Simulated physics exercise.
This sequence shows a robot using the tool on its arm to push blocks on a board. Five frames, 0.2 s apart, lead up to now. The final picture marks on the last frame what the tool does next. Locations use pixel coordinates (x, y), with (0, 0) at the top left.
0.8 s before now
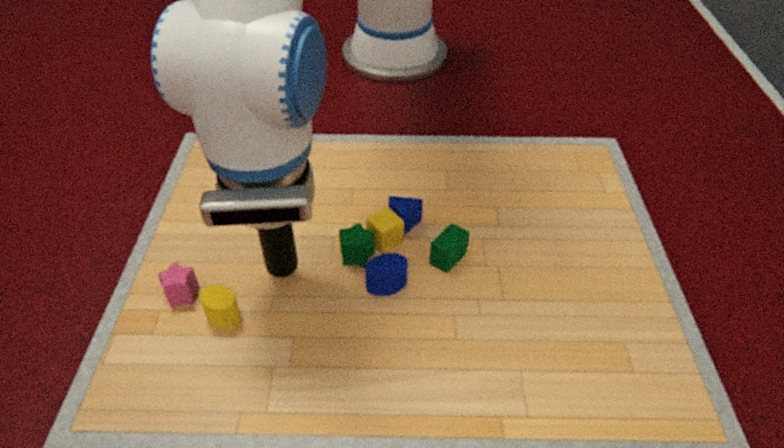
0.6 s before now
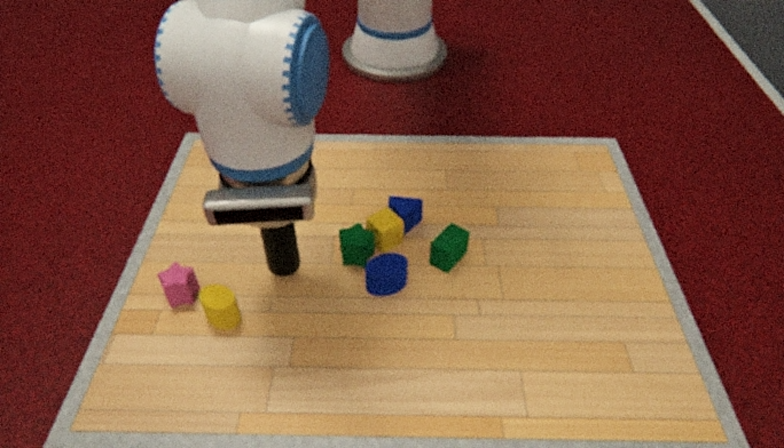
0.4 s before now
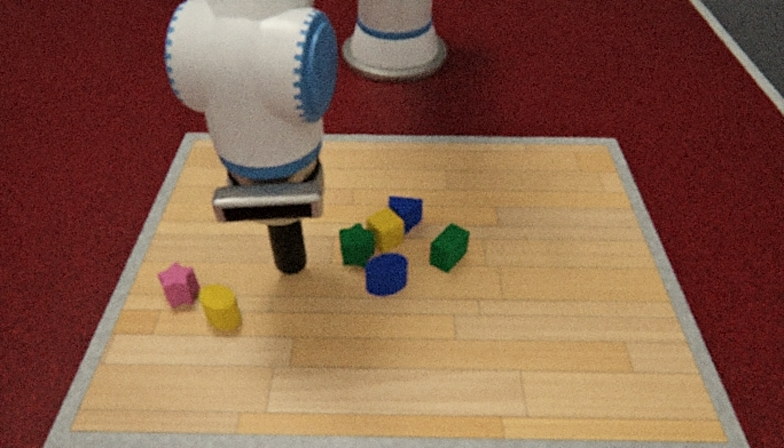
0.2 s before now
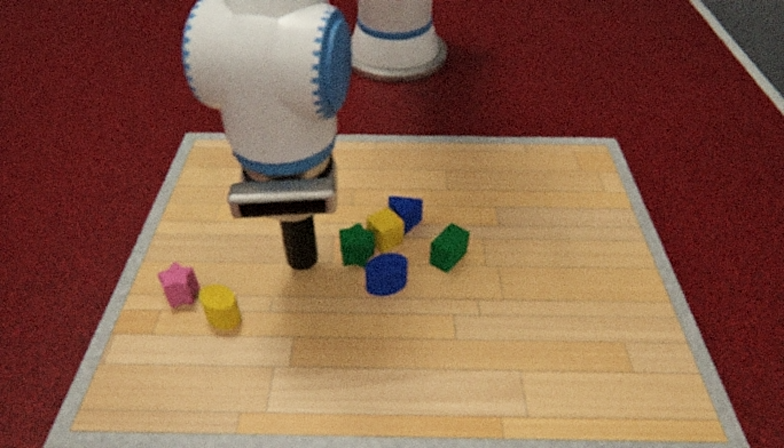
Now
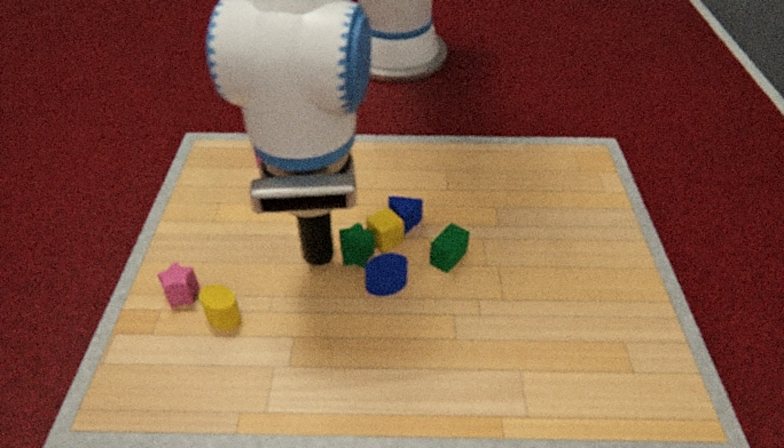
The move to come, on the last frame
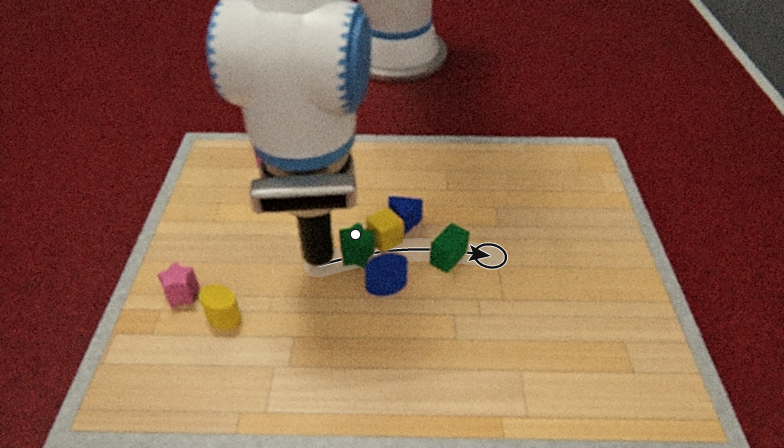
A white robot arm with blue trim holds a dark cylindrical tool over a pale wooden board on a red floor, seen from a fixed, raised viewpoint. Pink and yellow blocks sit at the left, while green, yellow and blue blocks cluster near the middle, beside another green one. The arm slides the tool a short way right, closer to the green star, while every block stays still.
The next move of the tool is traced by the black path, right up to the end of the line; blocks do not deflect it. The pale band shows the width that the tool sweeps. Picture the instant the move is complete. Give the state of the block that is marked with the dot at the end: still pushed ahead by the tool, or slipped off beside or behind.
Left aside or behind.
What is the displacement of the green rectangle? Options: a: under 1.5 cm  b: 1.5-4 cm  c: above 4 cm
(c)
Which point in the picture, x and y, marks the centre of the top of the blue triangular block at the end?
The answer is (431, 183).
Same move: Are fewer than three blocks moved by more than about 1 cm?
No, that is not how it ends up.
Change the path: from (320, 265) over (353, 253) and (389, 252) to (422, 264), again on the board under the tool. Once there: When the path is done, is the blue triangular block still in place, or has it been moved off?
My prediction: It moves.
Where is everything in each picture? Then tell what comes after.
In the first picture, lower end of the tool (282, 267), tops of blocks, green star (355, 235), yellow square (385, 219), blue triangular block (405, 203), green rectangle (451, 237).
In the second picture, tool (285, 266), blocks as before.
In the third picture, tool (291, 263), blocks as before.
In the fourth picture, tool (303, 260), blocks as before.
In the fifth picture, tool (319, 256), green star (355, 235), yellow square (385, 219), blue triangular block (405, 203), green rectangle (451, 237).
The drawn path runs from (320, 265) by way of (404, 250) to (490, 256); the dot is on the green star.
The first path, step by step. One third of the way, tool (377, 243); green star (405, 225); yellow square (420, 207), turned 25° anticlockwise; blue triangular block (424, 190), turned 40° anticlockwise.
Two thirds of the way, tool (434, 240); green star (461, 220), turned 15° anticlockwise; yellow square (436, 200), turned 50° anticlockwise; blue triangular block (431, 183), turned 65° anticlockwise; green rectangle (468, 242), turned 30° clockwise.
At the end, tool (492, 246); green star (499, 215), turned 60° anticlockwise; yellow square (436, 200), turned 50° anticlockwise; blue triangular block (431, 183), turned 65° anticlockwise; green rectangle (498, 256), turned 55° clockwise.
